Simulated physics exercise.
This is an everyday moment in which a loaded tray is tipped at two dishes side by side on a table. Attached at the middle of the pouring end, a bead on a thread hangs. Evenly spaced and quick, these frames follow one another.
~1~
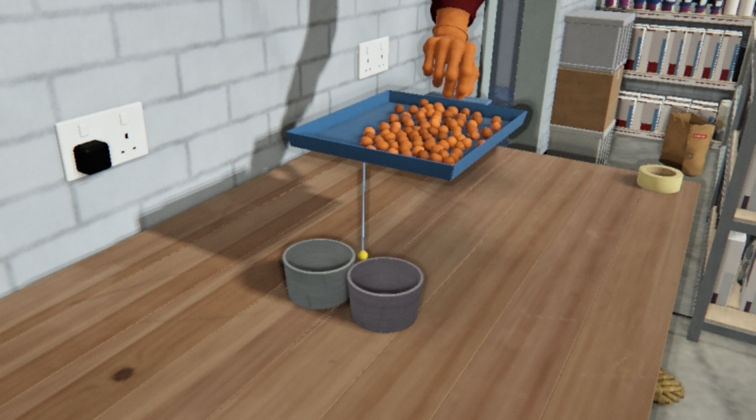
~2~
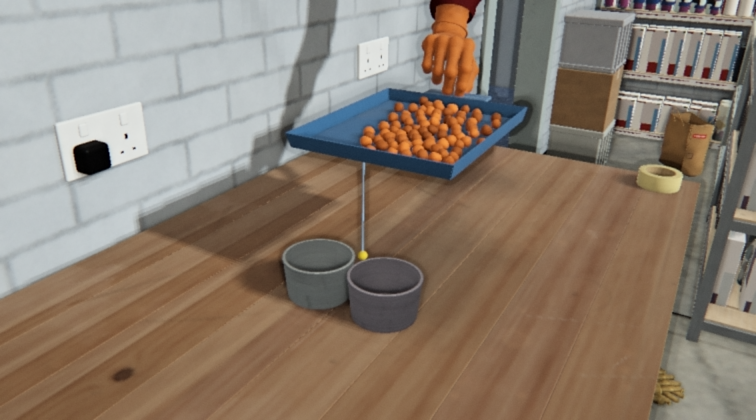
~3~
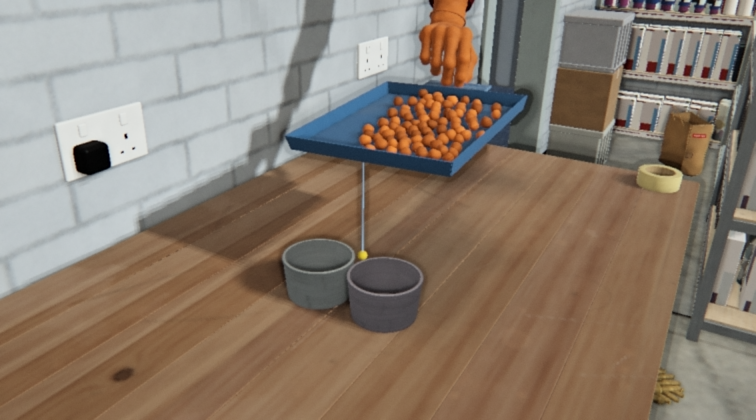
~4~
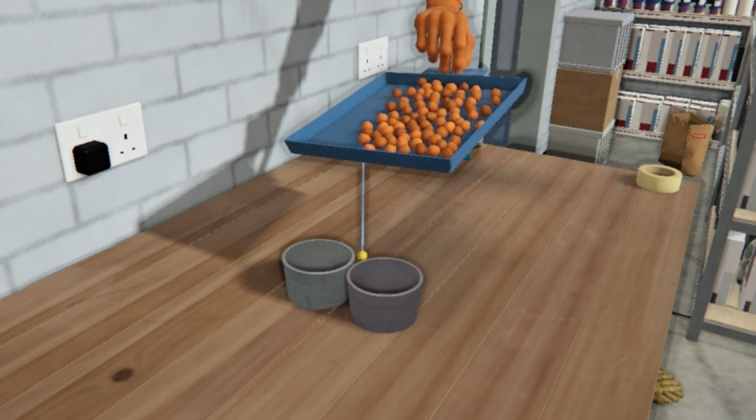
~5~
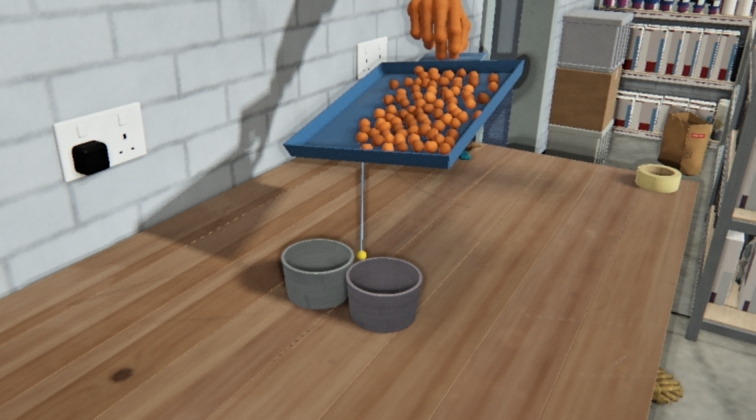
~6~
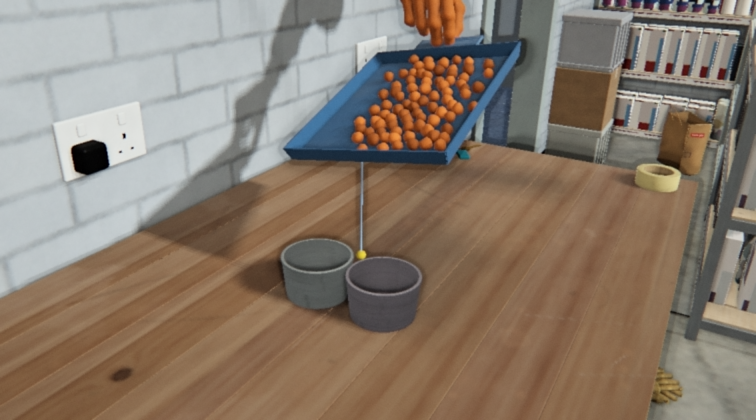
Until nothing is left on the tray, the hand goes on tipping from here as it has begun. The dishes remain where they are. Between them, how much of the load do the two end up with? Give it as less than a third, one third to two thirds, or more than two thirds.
The two end up with one third to two thirds of the load.
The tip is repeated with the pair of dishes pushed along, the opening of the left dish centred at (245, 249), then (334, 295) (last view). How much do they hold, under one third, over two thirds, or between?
Case one, the middle third; case two, under a third.
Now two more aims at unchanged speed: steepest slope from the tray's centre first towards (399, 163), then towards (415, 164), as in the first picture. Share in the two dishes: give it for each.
For the first aim it is 10 in a hundred, for the second 10 in a hundred.
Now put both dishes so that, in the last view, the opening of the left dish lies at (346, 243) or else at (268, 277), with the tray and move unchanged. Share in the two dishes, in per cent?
First placement: 10 per cent; second placement: 20 per cent.
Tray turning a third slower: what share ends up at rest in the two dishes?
Estimated share: Some 50%.
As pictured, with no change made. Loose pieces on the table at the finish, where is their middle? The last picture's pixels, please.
The centre sits near (234, 300).
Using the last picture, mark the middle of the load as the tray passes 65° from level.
(334, 130).
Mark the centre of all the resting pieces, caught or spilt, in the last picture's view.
About (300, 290).
Just after the last frame, tray tipped steeply; almost all on the tray; just a few in the air.
A moment on, tray tipped past a quarter turn; the larger part on the tray; just a few in the left dish; about a tenth outside both.
Further on, tray tipped past a quarter turn; roughly half in the left dish; roughly half outside both.
When it is over, tray tipped past a quarter turn; not one in the right dish; roughly half in the left dish; roughly half outside both.
